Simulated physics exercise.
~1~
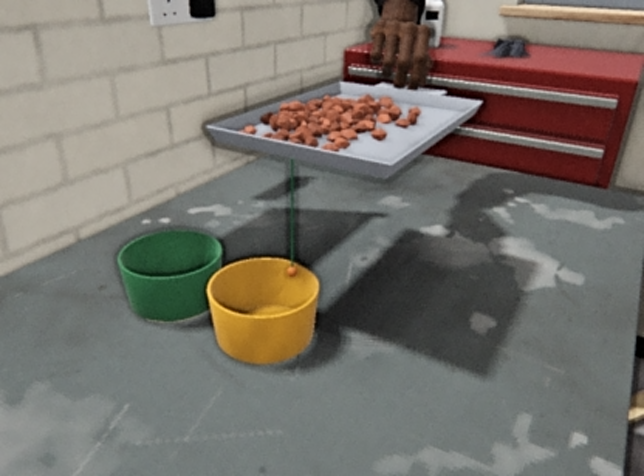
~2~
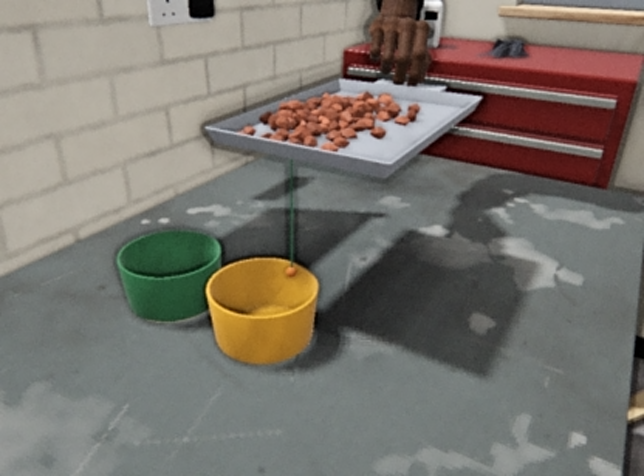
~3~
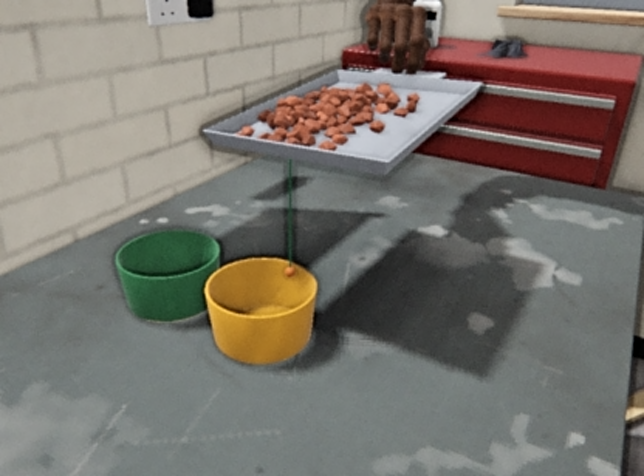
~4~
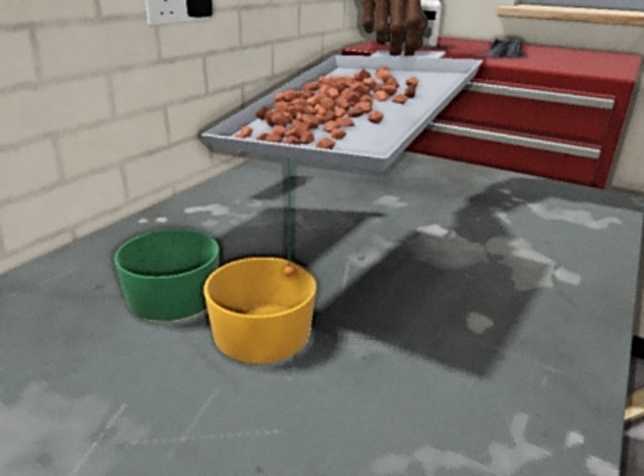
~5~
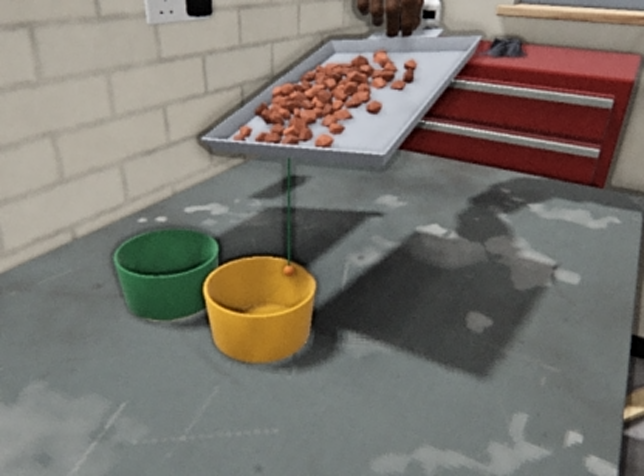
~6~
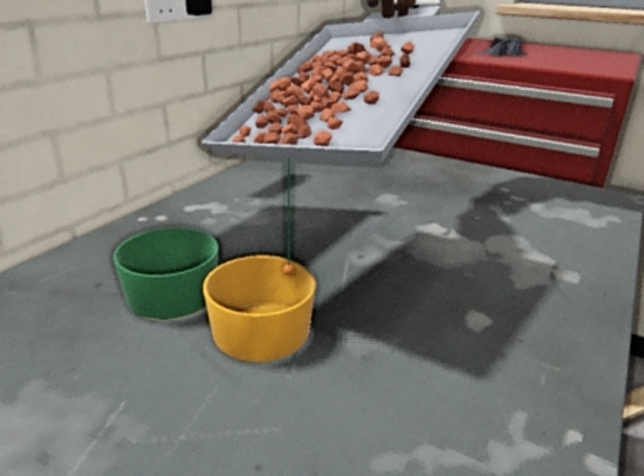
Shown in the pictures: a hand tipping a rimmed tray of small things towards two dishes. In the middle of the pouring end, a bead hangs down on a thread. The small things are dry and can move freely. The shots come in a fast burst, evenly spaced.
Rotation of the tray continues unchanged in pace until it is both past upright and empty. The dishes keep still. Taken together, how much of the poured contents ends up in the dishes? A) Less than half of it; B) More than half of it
The answer is B.
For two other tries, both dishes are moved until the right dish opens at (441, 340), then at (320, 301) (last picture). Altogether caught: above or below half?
Taking them in turn, it's short of half and then beyond half.
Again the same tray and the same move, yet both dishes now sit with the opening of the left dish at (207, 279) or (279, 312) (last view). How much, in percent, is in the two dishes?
It would be near 80 per cent first and near 0 per cent second.
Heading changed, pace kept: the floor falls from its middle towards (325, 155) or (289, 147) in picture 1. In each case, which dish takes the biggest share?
Note: Place 1, the dish at the right; place 2, the dish at the right.
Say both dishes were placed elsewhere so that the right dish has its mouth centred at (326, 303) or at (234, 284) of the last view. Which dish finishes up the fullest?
Try 1: The dish to the left; try 2: The dish to the right.
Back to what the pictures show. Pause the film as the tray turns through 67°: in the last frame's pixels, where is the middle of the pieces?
Around (244, 124).
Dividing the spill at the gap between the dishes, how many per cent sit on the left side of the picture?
About 70 percent.
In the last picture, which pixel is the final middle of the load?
It settles centred around (209, 318).
Soon, tray tipped steeply; most on the tray; a stray few outside both; a small part in the air.
A while on, tray tipped past a quarter turn; about a third in the right dish; about a third in the left dish; about a quarter outside both; a stray few in the air.
Towards the end, tray tipped past a quarter turn; about a third in the right dish; about a third in the left dish; about a third outside both.
Finally, tray tipped past a quarter turn; about a third in the right dish; about a third in the left dish; about a third outside both.
